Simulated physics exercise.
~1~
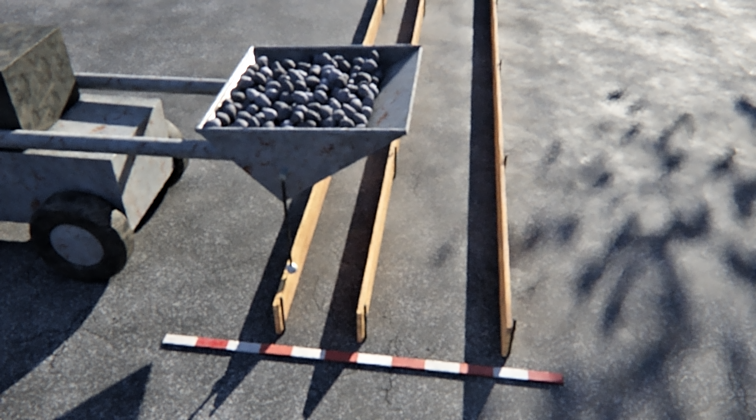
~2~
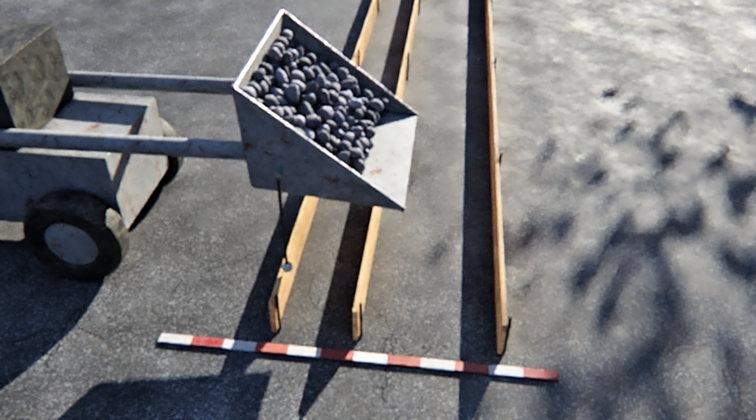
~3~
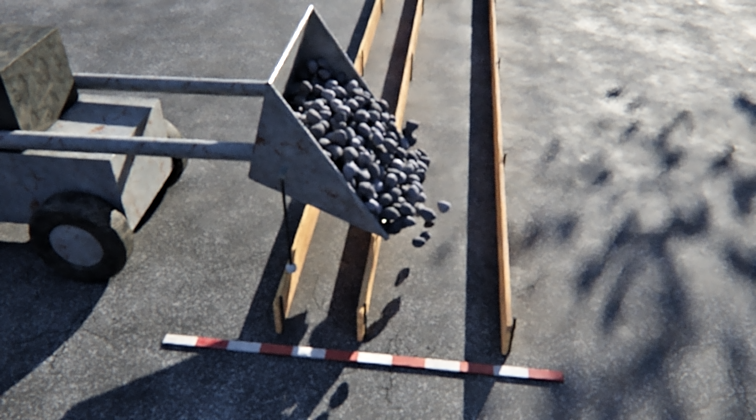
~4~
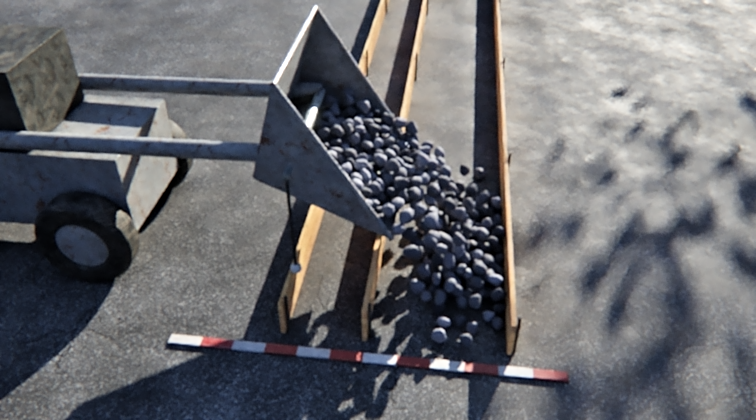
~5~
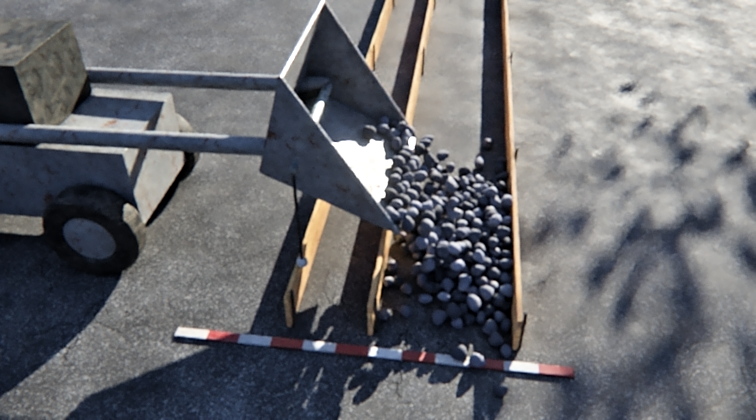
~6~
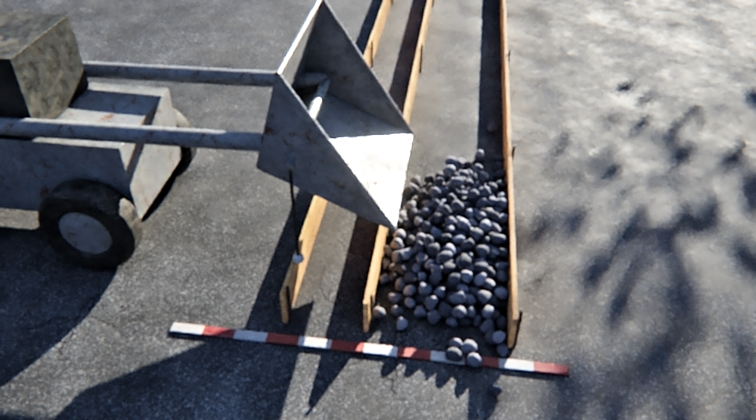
A metal bucket full of dark rounded stones tipped forward on the arms of a small loader, and the stones slid out between the middle and right wooden planks, settling in a heap there while the empty bucket stayed tilted.
